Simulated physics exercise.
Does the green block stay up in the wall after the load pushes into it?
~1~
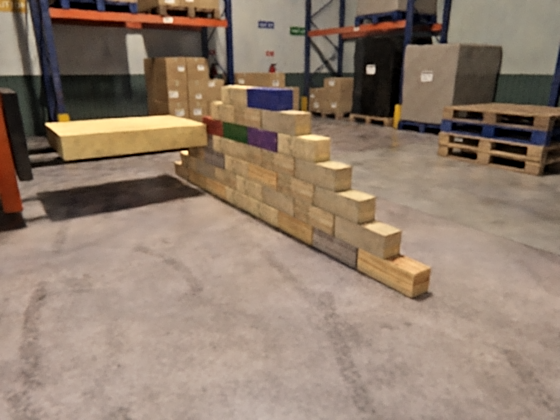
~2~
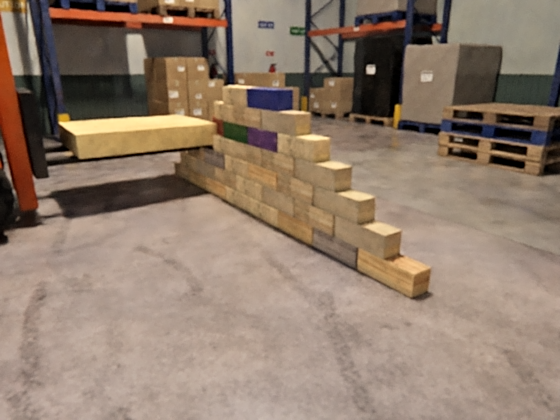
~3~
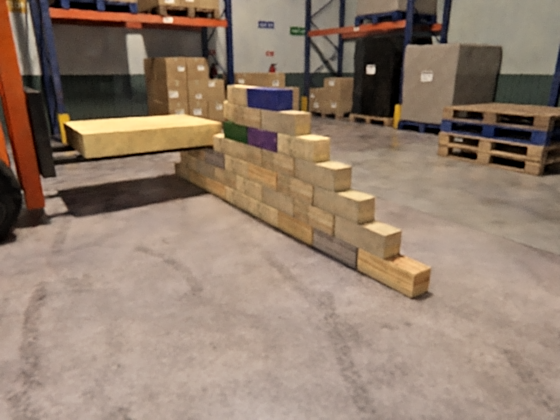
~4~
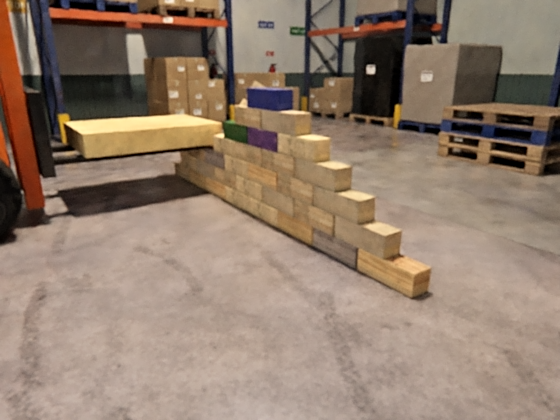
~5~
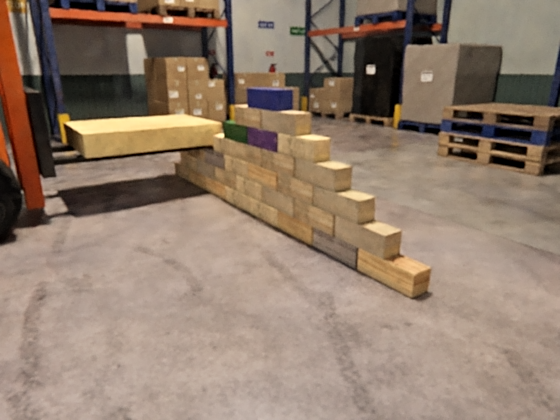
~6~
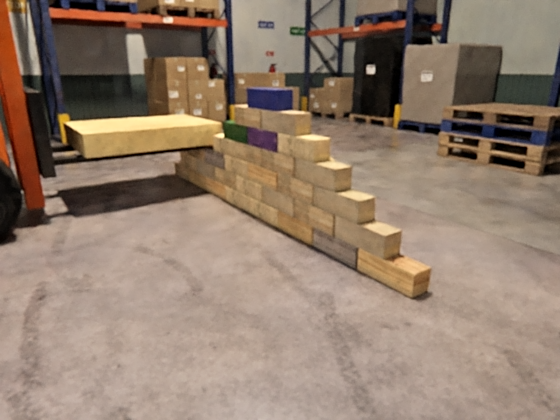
Yes, the green block stays up in its place in the wall, with the load stopped beside it.
